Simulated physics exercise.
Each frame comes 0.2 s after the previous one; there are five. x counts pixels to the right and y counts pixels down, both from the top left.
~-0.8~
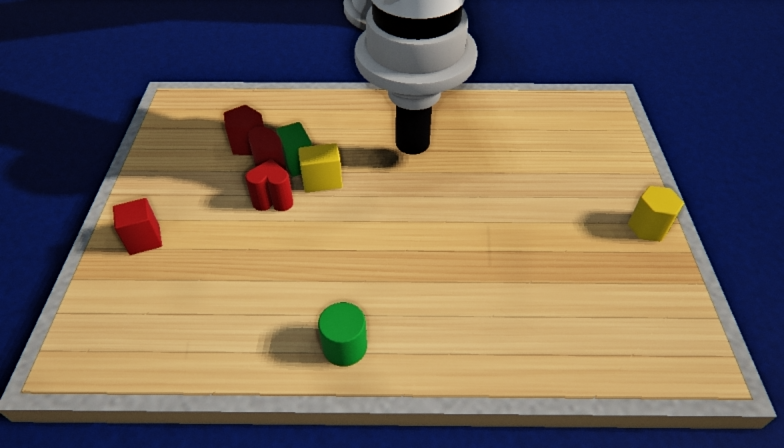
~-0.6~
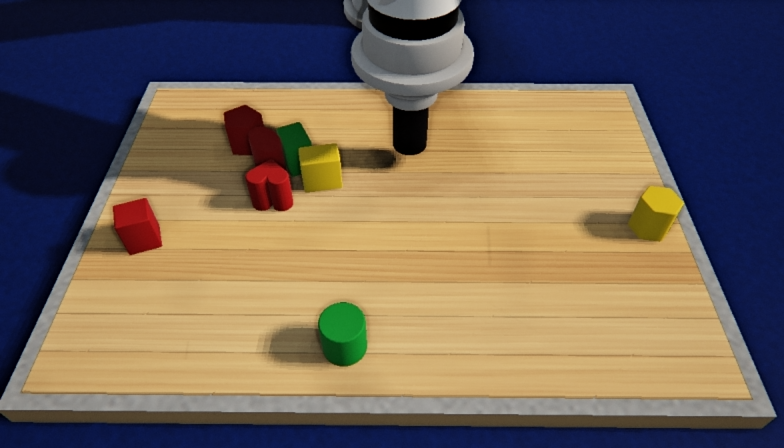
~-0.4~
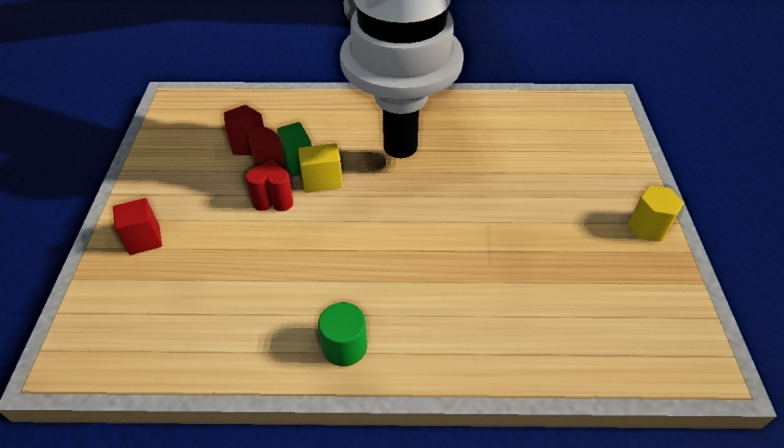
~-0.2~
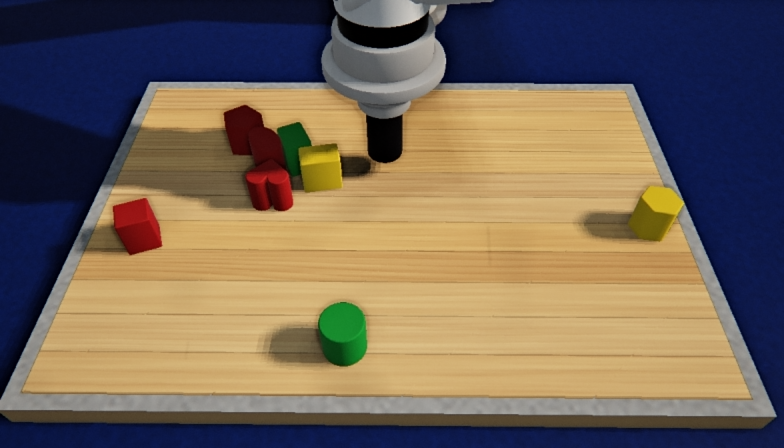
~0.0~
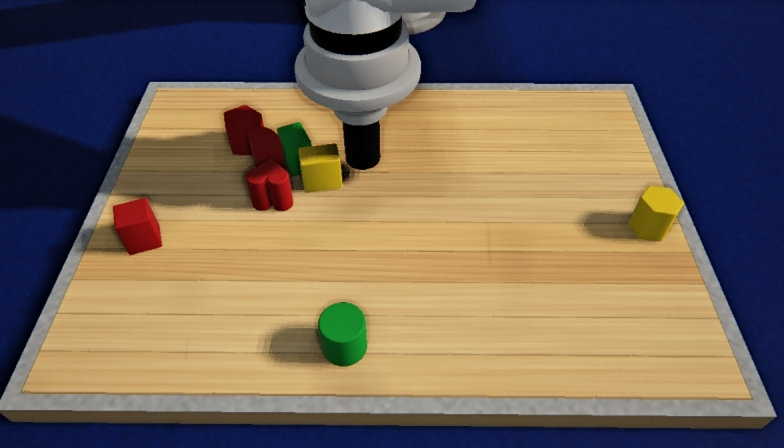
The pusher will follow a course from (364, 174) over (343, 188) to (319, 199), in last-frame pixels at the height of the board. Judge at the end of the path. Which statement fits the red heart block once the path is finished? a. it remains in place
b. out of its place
Answer: B.
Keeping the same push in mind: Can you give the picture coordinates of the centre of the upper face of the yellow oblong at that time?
(279, 161)
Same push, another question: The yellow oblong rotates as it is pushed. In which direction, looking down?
Watching from overhead, you'd notice the yellow oblong rotating clockwise.
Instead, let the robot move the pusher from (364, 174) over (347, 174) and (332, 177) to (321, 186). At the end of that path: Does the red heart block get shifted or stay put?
Displaced, by a centimetre or more.
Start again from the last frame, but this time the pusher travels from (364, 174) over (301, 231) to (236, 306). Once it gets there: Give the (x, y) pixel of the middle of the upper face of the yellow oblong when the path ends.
Its top face will be centred at roughly (292, 163).
On the path given first. Halfway along, pusher (341, 173); yellow oblong (302, 159), turned 20° clockwise.
At the end, pusher (317, 184); red elliptical block (260, 137); red heart block (255, 176); green oblong not moved; yellow oblong (279, 161), turned 45° clockwise.
